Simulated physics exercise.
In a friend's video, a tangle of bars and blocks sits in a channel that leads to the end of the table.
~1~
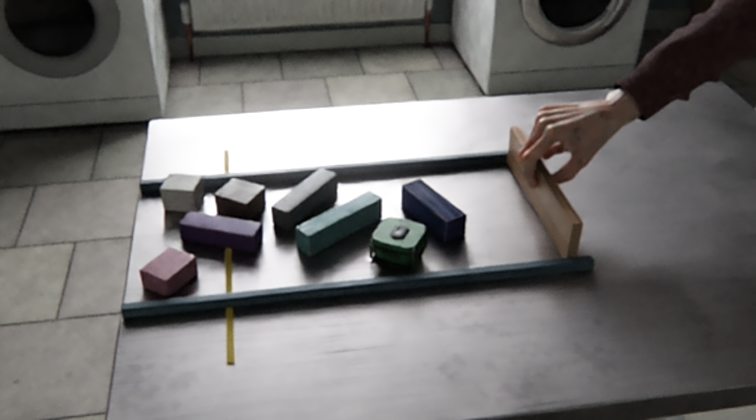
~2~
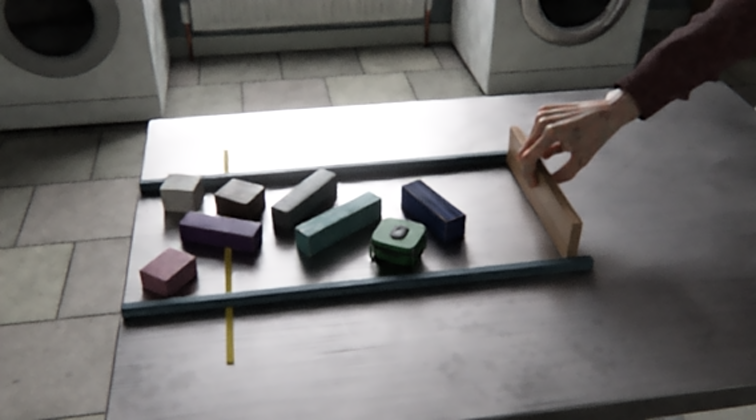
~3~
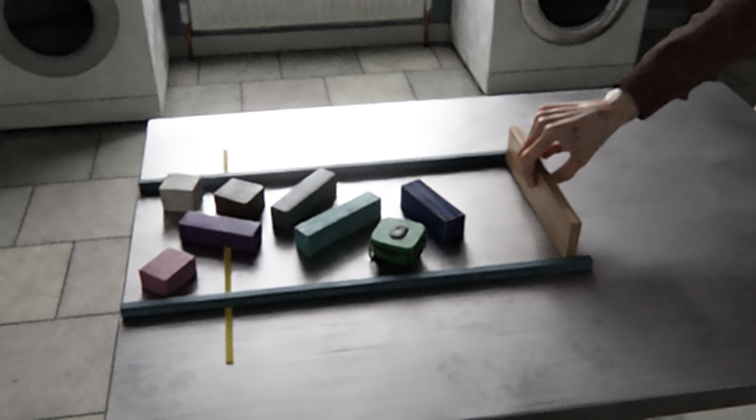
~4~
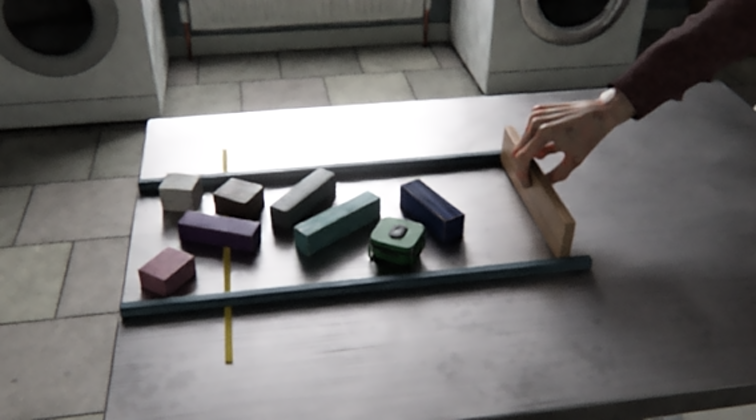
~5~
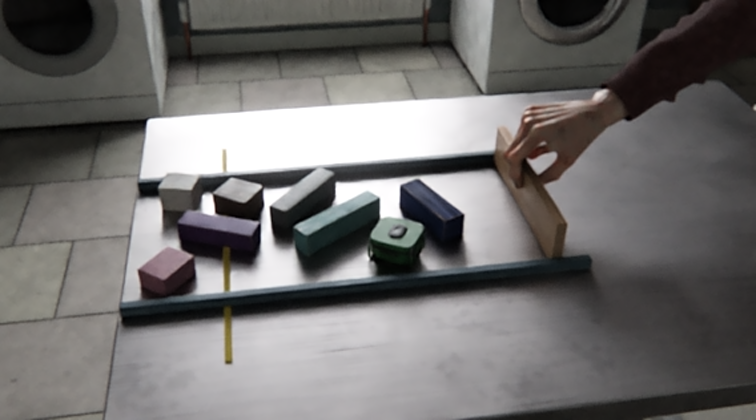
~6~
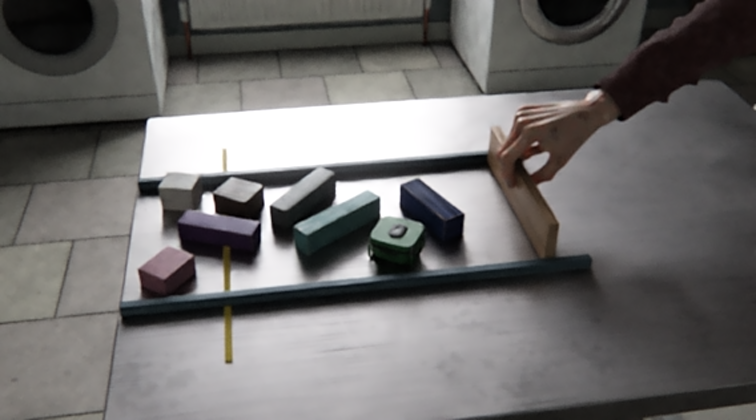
The video shows a hand holding a wooden board upright across a channel of scattered coloured bars, blocks and a green case on a table, then sliding it slightly left while the objects stay essentially still.
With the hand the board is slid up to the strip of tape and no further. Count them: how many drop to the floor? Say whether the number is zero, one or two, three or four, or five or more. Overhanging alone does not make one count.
The number is one or two.
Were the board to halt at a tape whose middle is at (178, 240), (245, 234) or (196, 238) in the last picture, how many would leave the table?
The counts would be 4, 0 and 3.
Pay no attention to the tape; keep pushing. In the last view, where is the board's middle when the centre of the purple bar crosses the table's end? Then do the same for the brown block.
The middle is at (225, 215) when it's the purple bar, and at (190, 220) when it's the brown block.
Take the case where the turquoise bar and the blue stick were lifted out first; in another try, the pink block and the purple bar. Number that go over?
0 in the first case and 1 in the second.
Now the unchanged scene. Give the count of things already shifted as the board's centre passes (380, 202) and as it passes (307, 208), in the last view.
The first number is 3, the next one 6.
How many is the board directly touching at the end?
3 end up touching it.
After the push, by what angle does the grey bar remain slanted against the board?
About 45°.
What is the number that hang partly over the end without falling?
The count would be 2.
Early on, none off yet; pink block at rest near (168, 271); white block at rest near (181, 191); purple bar at rest near (220, 230).
Finally, the number that fall off is one or two; lost, white block.
